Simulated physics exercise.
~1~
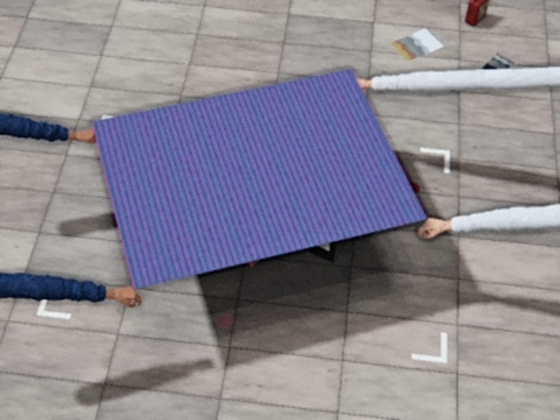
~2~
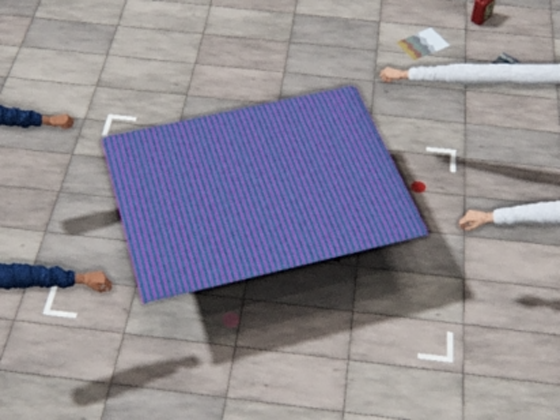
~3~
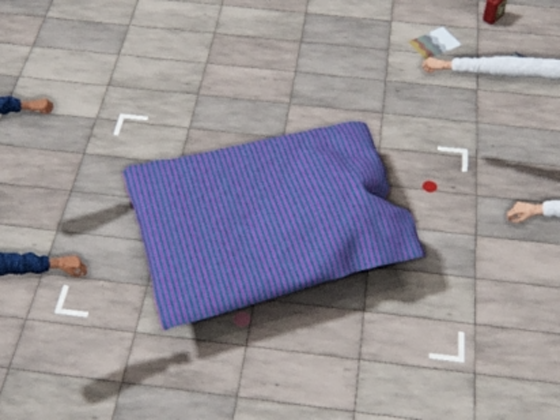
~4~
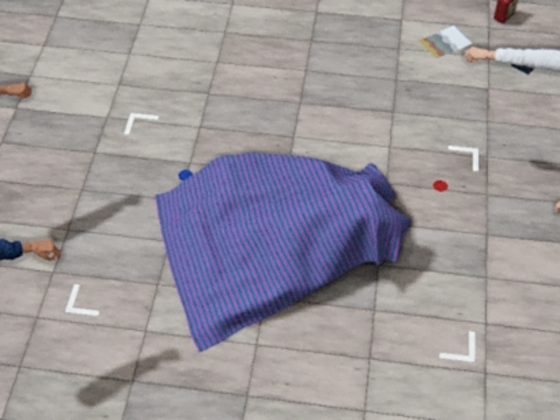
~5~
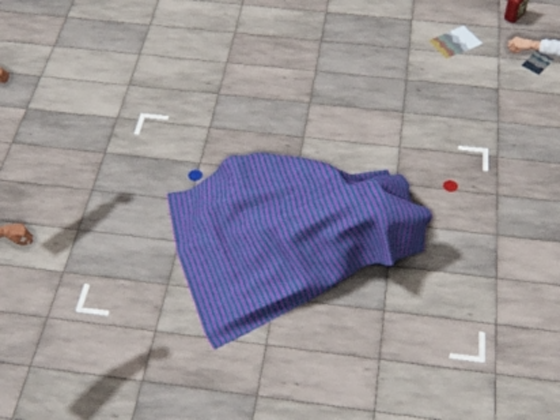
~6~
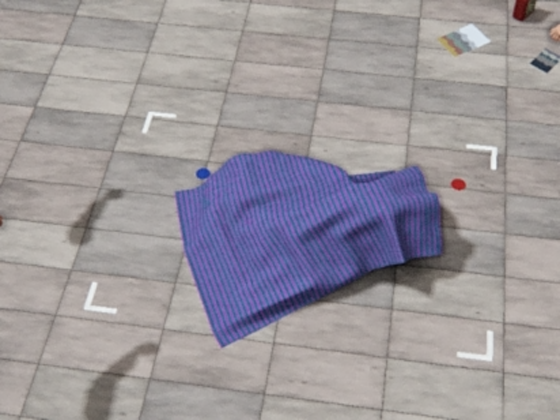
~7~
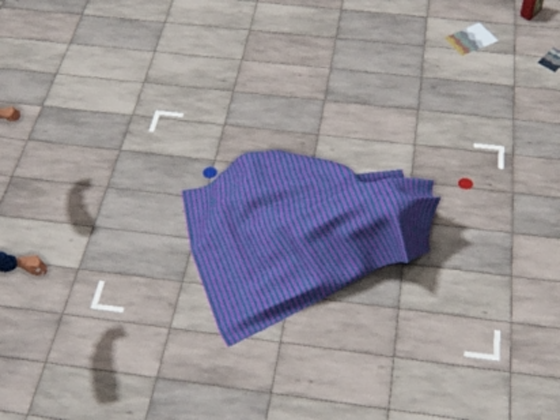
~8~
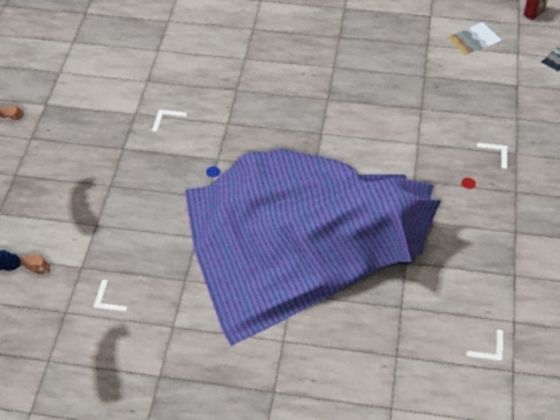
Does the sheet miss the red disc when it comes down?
Yes, it misses it. The red disc stays in the open on the floor, just to the right of the settled sheet.
On a tiled shop floor, four hands held a striped bluish-purple sheet flat, then let go and drew back as it dropped and crumpled over hidden lumps, finally lying still in folds with a blue disc and a red disc showing beside it.
